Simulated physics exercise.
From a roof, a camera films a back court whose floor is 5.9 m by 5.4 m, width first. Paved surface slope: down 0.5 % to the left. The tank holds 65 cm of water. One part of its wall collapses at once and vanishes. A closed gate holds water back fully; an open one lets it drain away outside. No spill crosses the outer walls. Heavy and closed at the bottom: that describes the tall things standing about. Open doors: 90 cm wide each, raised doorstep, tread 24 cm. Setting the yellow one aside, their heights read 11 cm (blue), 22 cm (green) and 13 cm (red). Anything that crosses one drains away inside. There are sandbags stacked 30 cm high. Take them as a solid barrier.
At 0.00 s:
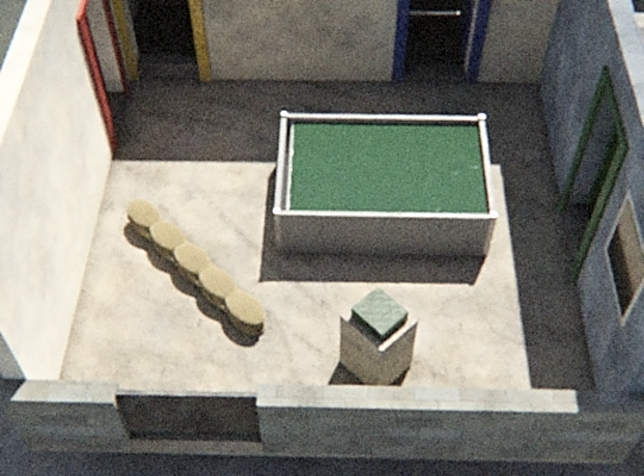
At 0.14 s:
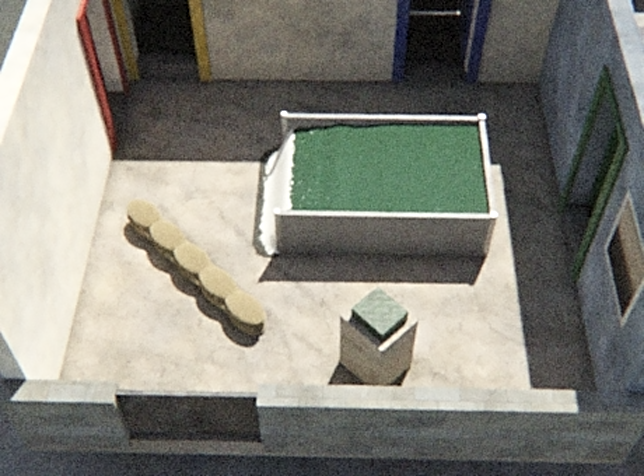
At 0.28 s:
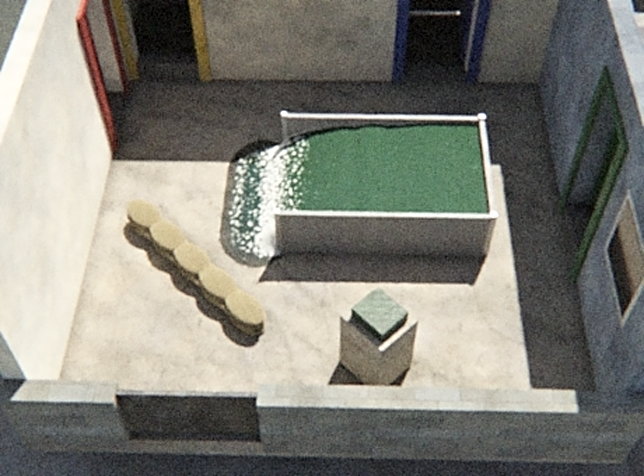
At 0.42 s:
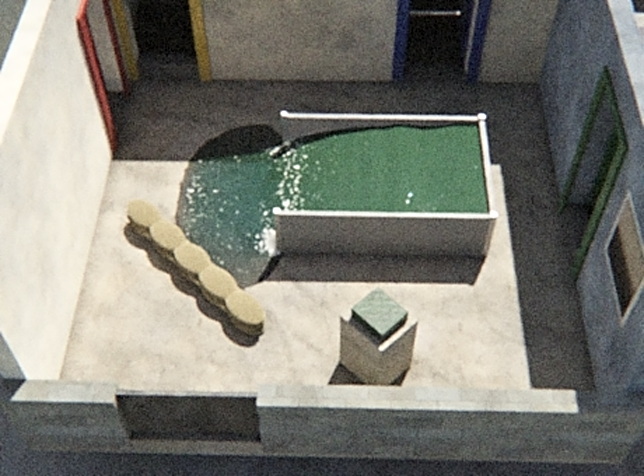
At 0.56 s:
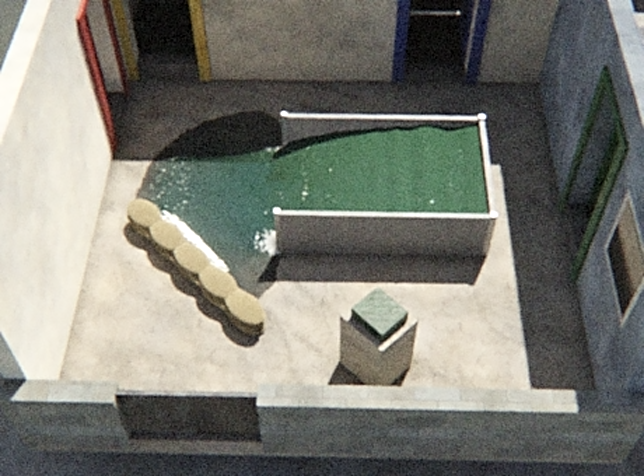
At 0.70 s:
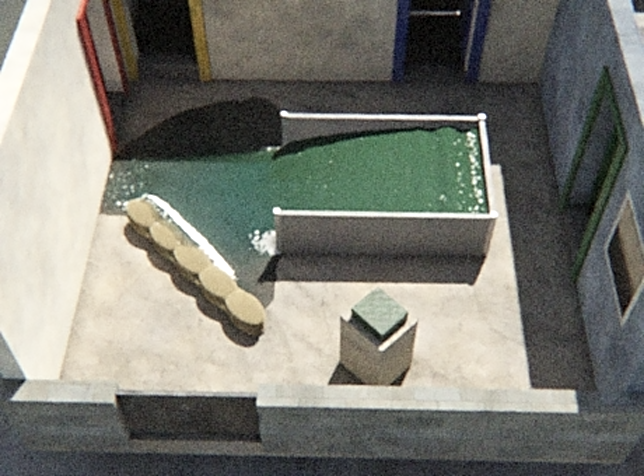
In this clip, green water pours from the left end of a rectangular tank in a walled courtyard, spreads left across the pale floor, reaches a diagonal row of sandbags, and runs along them toward the red-framed doorway.
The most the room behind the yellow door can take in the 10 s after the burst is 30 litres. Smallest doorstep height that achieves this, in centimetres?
35 cm.
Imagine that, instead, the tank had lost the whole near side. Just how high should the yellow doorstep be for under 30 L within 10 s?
If so: Around 13.0 cm.
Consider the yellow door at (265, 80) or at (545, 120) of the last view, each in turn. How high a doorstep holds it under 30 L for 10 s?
You'd want about 7.5 cm there first, then about 17 cm.
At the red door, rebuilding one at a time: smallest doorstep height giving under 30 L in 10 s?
Red - roughly 27 cm.
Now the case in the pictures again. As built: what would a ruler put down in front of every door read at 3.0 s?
In cm - blue: 0, yellow: 37, green: 0, red: 29.
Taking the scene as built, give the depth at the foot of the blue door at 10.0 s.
Lab note: Depth approx. 10.0 cm.
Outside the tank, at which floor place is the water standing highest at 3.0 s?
Near (130, 86).
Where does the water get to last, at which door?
Green, last of all.
After 1.4 s water covers 25 % of the floor, deepest (44 cm) near (123, 169); 5 cm at the yellow door, 0 litres in over its 26 cm doorstep.
After 3.0 s water covers 55 % of the floor, deepest (42 cm) near (130, 86); 37 cm at the yellow door, 66 litres in over its 26 cm doorstep.
After 10.0 s water covers 95 % of the floor, deepest (15 cm) near (489, 425); 7 cm at the yellow door, 105 litres in over its 26 cm doorstep.
At the yellow door as built, the water arrived by 1.2 s and peaked near 38 cm at 2.8 s.
Run again over the same 10 s with other heights there, 72 litres in over 29 cm, 12 litres over 40 cm. The limit of 30 litres is kept from about 35 cm up.
